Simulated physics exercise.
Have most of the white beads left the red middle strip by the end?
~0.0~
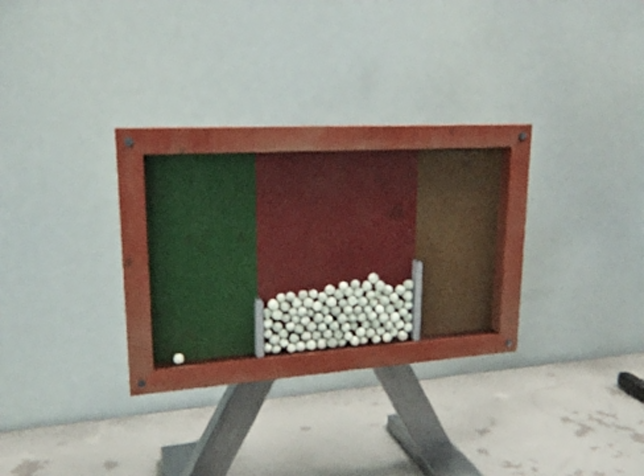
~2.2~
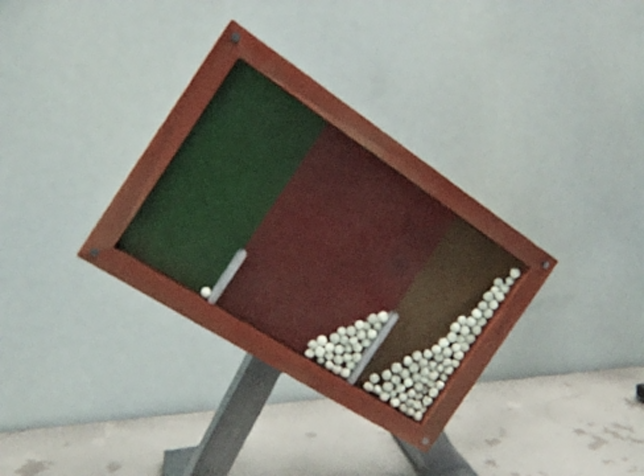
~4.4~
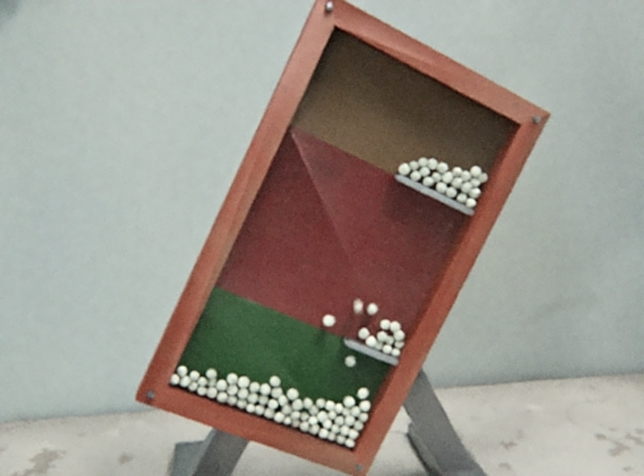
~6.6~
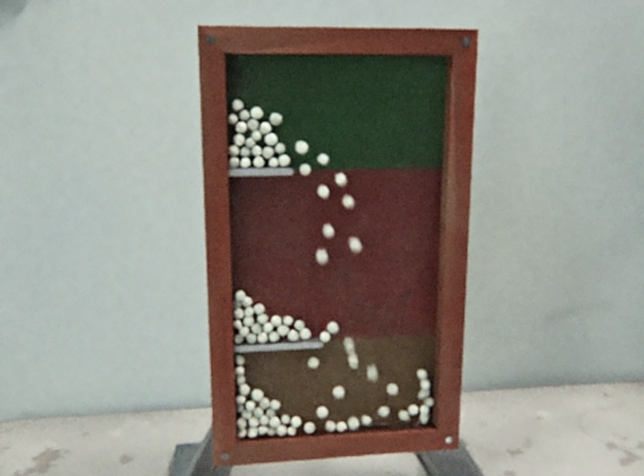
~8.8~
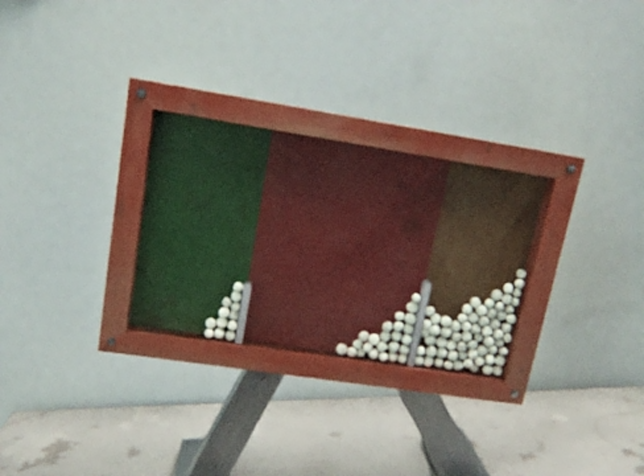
Yes, most of them have left it. The largest share ends up in the brown strip on the right, with a smaller group still in the red and a few in the green.
